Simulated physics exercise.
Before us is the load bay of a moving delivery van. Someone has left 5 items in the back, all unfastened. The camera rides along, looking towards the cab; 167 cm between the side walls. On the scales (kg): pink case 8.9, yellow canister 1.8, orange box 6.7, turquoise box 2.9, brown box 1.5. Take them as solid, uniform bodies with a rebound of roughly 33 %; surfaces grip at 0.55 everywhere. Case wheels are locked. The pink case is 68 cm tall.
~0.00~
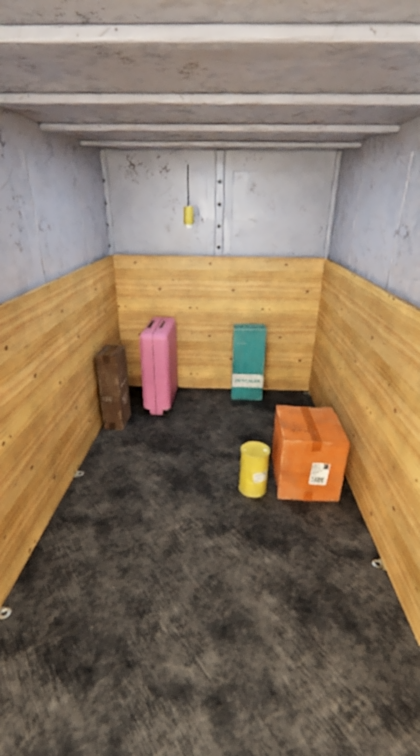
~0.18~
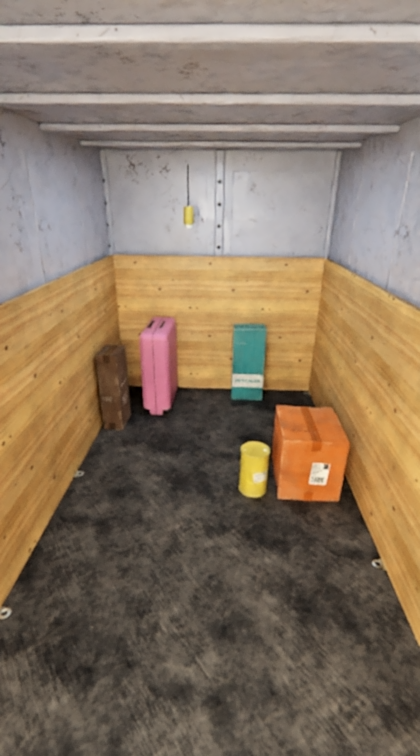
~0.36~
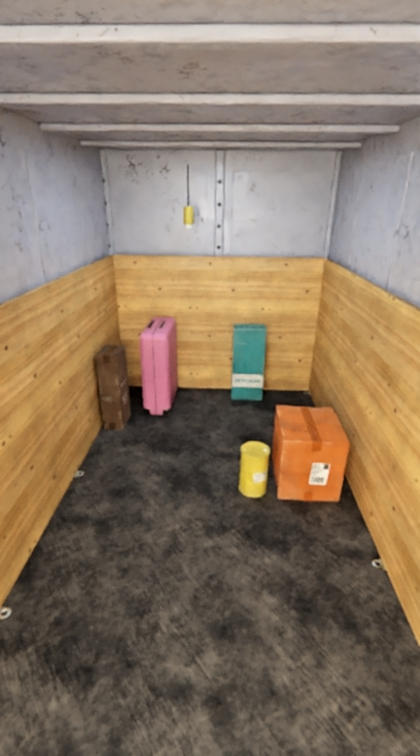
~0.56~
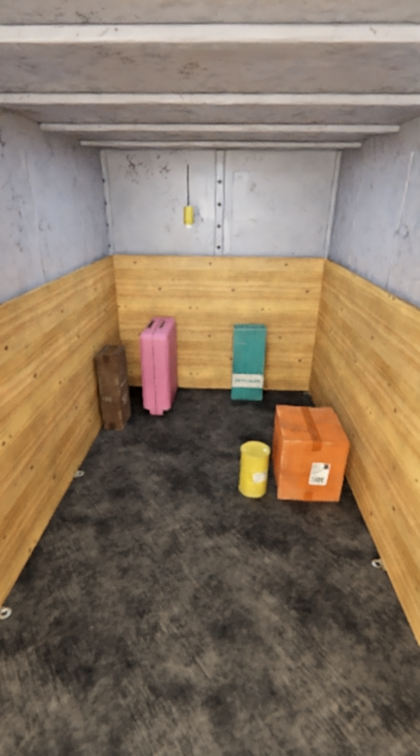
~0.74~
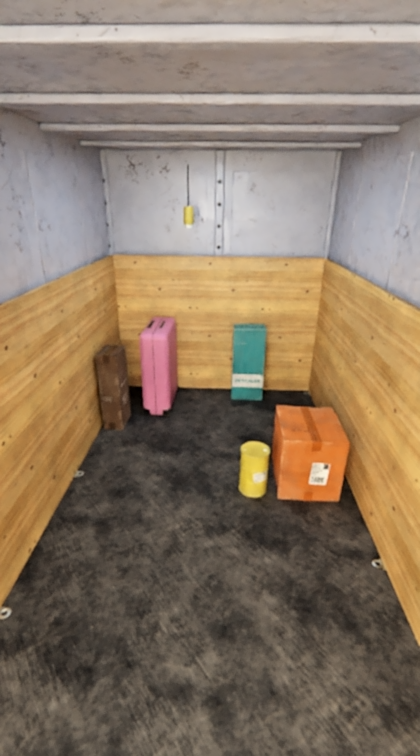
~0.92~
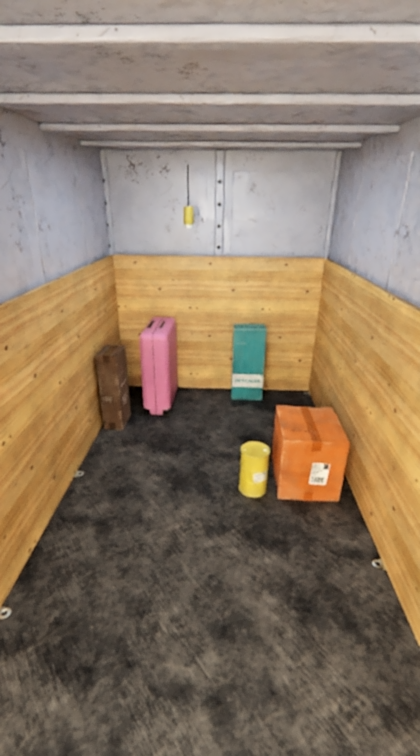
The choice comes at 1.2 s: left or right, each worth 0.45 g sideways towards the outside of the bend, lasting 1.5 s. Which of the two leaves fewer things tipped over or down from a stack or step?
The load fares better going right.
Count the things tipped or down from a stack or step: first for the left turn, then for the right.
Left: 2; right: 1.
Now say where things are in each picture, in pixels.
Steady run; pink case (160, 365); yellow canister (254, 469), in the first picture.
Push 0.36 g jolt; brown box (115, 387); orange box (306, 451), in the second picture.
Push 0.27 g jolt; turquoise box (248, 362); brown box (115, 387), in the third picture.
Steady run; orange box (306, 451); turquoise box (248, 362), in the fourth picture.
Steady run; brown box (115, 387); orange box (306, 451), in the fifth picture.
Steady run; pink case (160, 365); yellow canister (254, 469), in the sixth picture.
Turning left. At 2.02 s, push 0.45 g right; pink case leaning 57° near (203, 373); brown box leaning 57°; turquoise box leaning 15°.
After 2.22 s, push 0.45 g right; pink case on its side near (209, 385); brown box on its side; turquoise box leaning 17°.
At rest (3.3 s), tipped over in the back, pink case and brown box; not toppled but over 15 cm from the start, turquoise box; the other 2 in place, give or take 15 cm. Seen from the same camera at the end, pink case near (221, 394), yellow canister near (255, 469).
Turning right instead, turquoise box tipped over or down from a stack or step, 1 of 5 in all.
